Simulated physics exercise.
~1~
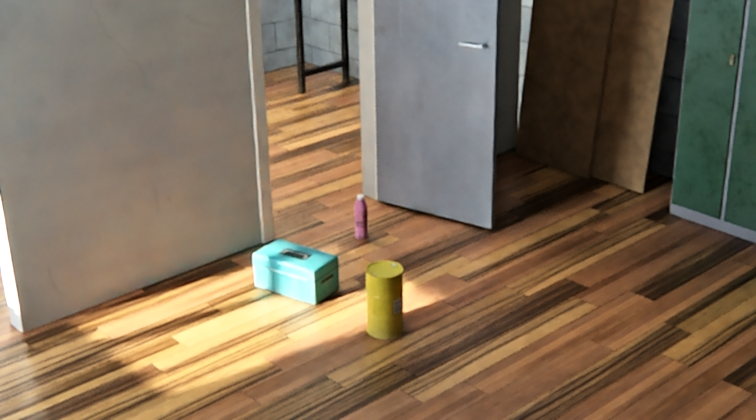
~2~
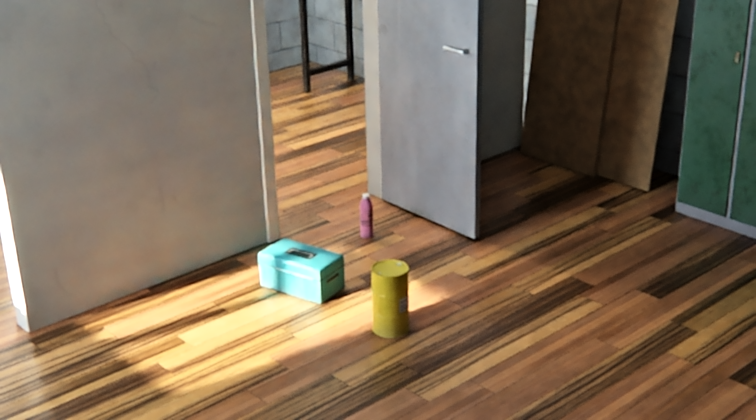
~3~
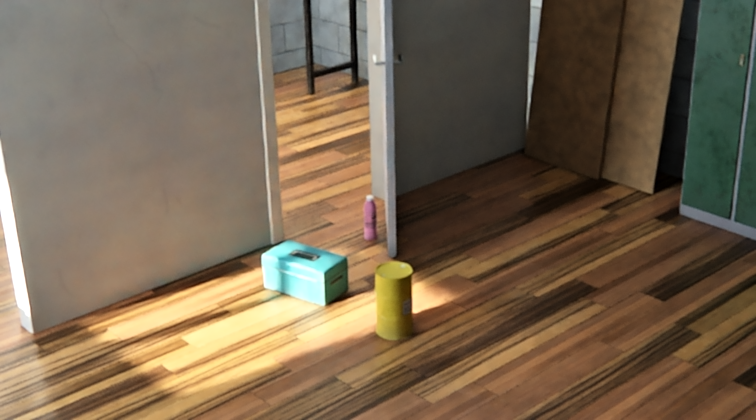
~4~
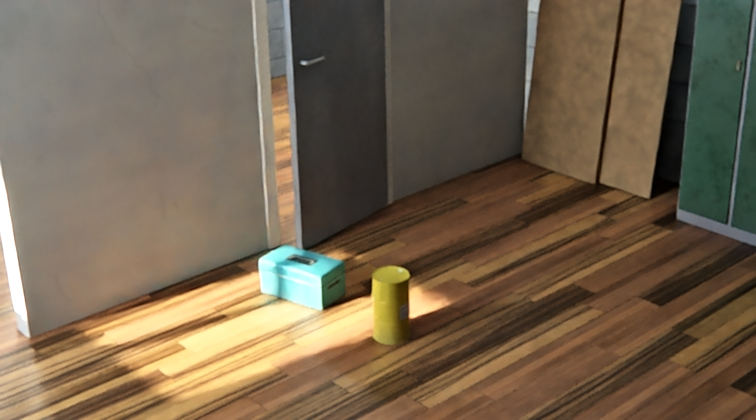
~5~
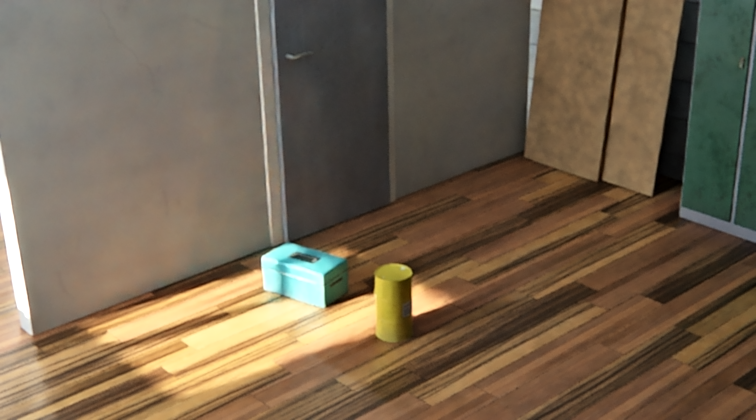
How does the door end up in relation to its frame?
The door swings all the way around and ends up closed in its frame.
In this clip, a gray door swings toward its doorway while a pink bottle stands near the opening, then the bottle passes out of sight as the door closes fully, leaving a turquoise toolbox and a yellow canister in place on the wooden floor.
